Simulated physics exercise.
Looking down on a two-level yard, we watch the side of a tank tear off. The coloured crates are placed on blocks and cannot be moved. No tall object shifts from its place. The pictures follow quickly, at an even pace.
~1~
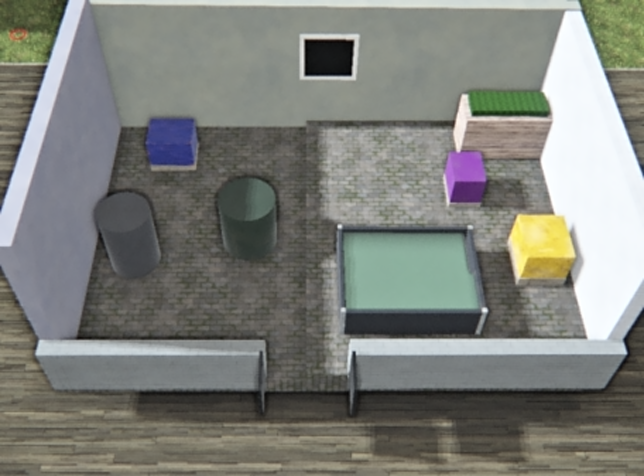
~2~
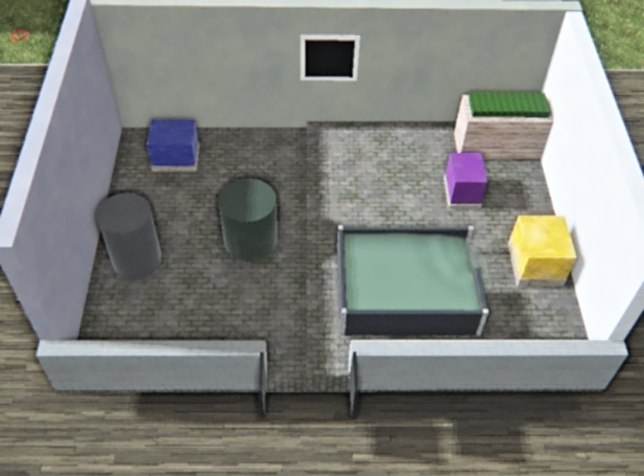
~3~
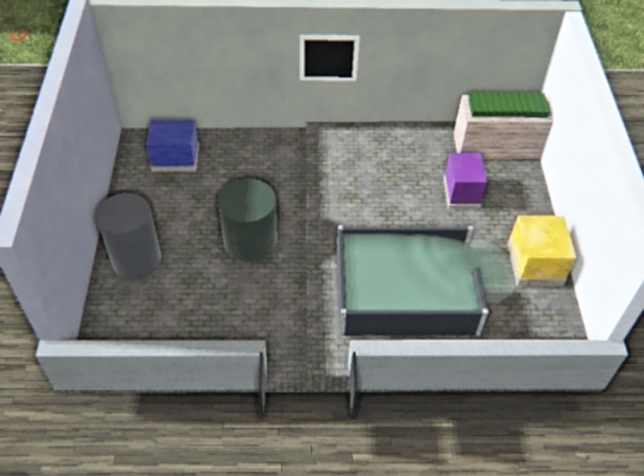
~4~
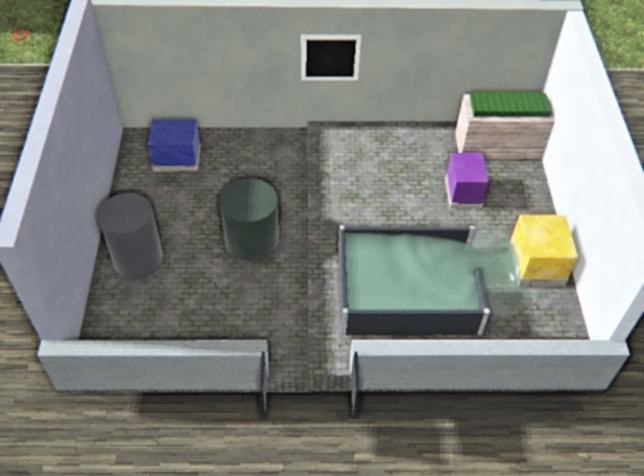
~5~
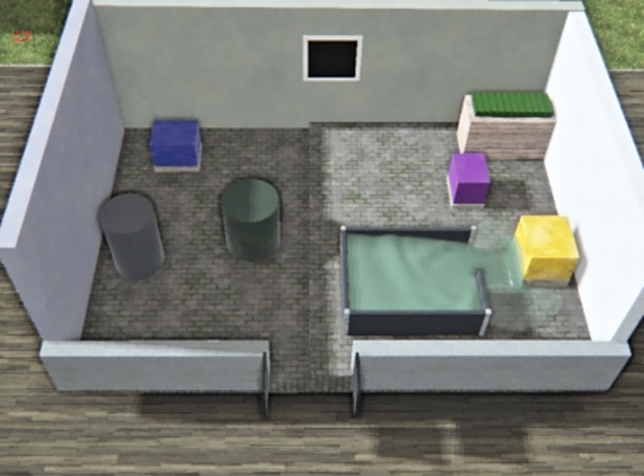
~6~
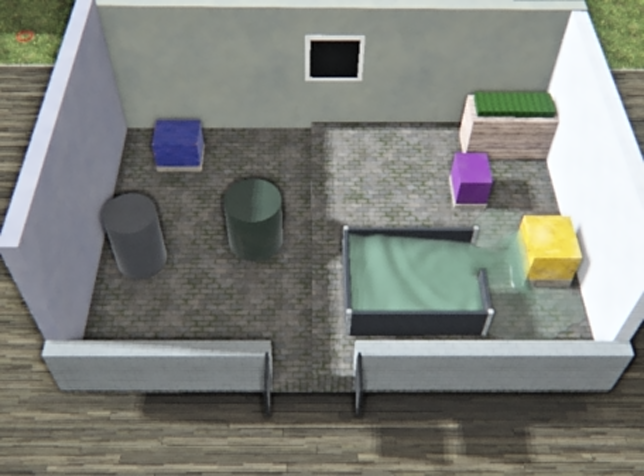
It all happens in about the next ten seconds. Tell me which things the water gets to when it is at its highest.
As I see it, the blue crate will not even get damp; the purple crate will be wet; the yellow crate will be wet.
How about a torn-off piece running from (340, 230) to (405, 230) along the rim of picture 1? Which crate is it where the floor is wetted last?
That would be the yellow crate.
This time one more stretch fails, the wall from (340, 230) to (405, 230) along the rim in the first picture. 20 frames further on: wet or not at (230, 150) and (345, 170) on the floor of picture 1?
First spot inundated, second spot inundated.
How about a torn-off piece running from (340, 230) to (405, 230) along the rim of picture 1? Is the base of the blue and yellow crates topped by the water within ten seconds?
My reading: Blue gets drenched, yellow stays untouched.
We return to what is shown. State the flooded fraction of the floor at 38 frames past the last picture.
I'd put it at roughly 60 per cent.
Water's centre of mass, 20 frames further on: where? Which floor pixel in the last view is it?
I reckon somewhere around (454, 272).
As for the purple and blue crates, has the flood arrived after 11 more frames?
Purple wet, blue dry.
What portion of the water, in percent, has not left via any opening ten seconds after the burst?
Estimate: Some 96 %.
A moment on, water covers 15 % of the floor; the blue crate not reached, the purple crate water round its plinth, the yellow crate water round its plinth.
Next, water covers 20 % of the floor; the blue crate not reached, the purple crate water round its plinth, the yellow crate water round its plinth.
Then, water covers 30 % of the floor; the blue crate not reached, the purple crate water round its plinth, the yellow crate water round its plinth.
Later, water covers 60 % of the floor; the blue crate water round its plinth, the purple crate water round its plinth, the yellow crate water round its plinth.
In the end, water covers 85 % of the floor; the blue crate stayed above the water, the purple crate was topped, the yellow crate was topped.
